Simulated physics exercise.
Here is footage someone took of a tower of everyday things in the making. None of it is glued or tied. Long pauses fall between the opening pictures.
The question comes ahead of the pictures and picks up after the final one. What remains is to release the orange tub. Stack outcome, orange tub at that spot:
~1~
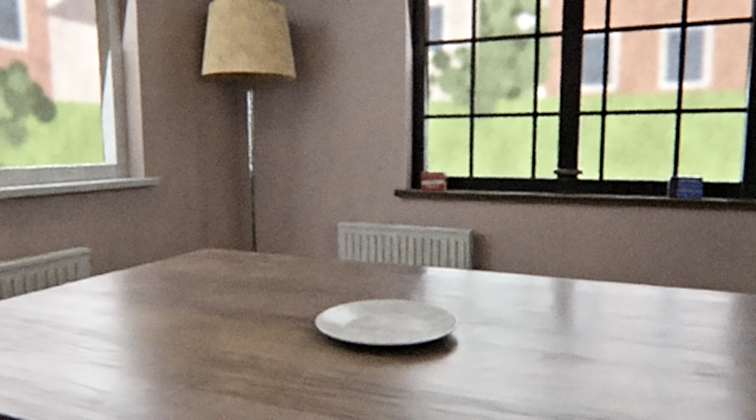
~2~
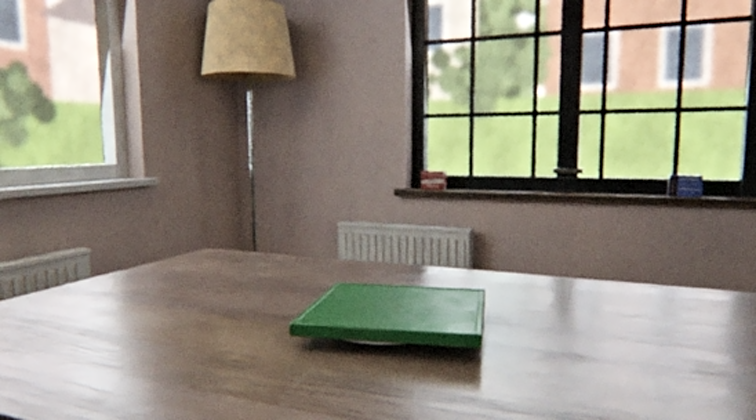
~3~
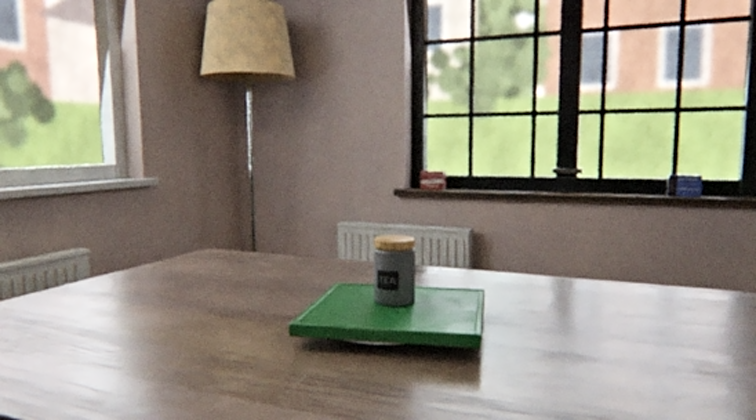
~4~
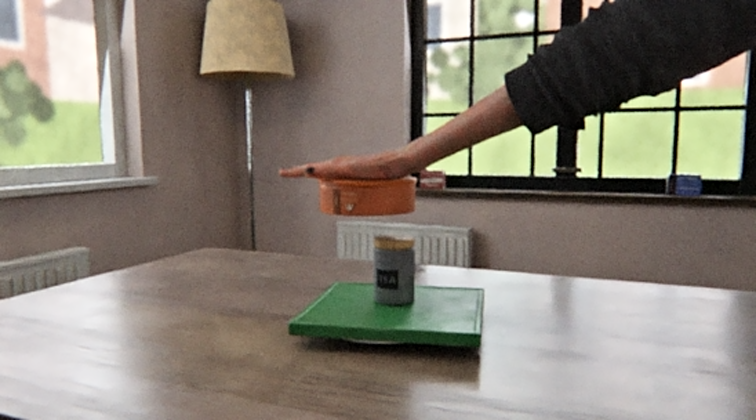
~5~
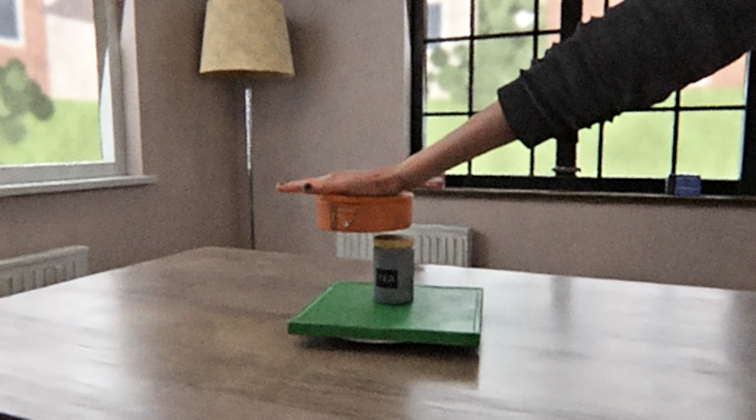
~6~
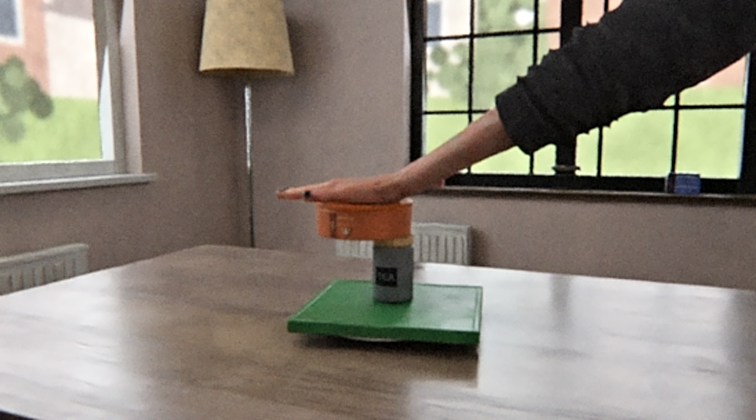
Collapse.
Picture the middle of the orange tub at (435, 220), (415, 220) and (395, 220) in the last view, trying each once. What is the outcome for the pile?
Case one: It topples; case two: It topples; case three: It stands firm.
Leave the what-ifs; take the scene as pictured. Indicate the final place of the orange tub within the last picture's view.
At about (352, 245).
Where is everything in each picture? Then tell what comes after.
The last thing is not in view yet; white plate (387, 325), in the first picture.
The last thing is not in view yet; green tray (397, 310), in the second picture.
The last thing is not in view yet; grey jar (395, 269), in the third picture.
Coming down; orange tub (368, 194), in the fourth picture.
Coming down; orange tub (364, 210); green tray (395, 309), in the fifth picture.
Set down, still held; orange tub (364, 217); grey jar (393, 266), in the sixth picture.
Then, 0.30 s after the last picture, orange tub now fallen.
Then, 0.50 s after the last picture, things are still on the move.
Then, 2.00 s after the last picture, nothing new.
At rest, fallen, orange tub; the other 3 in place. Seen from the same camera at the end, orange tub near (352, 245). The pile gives way.
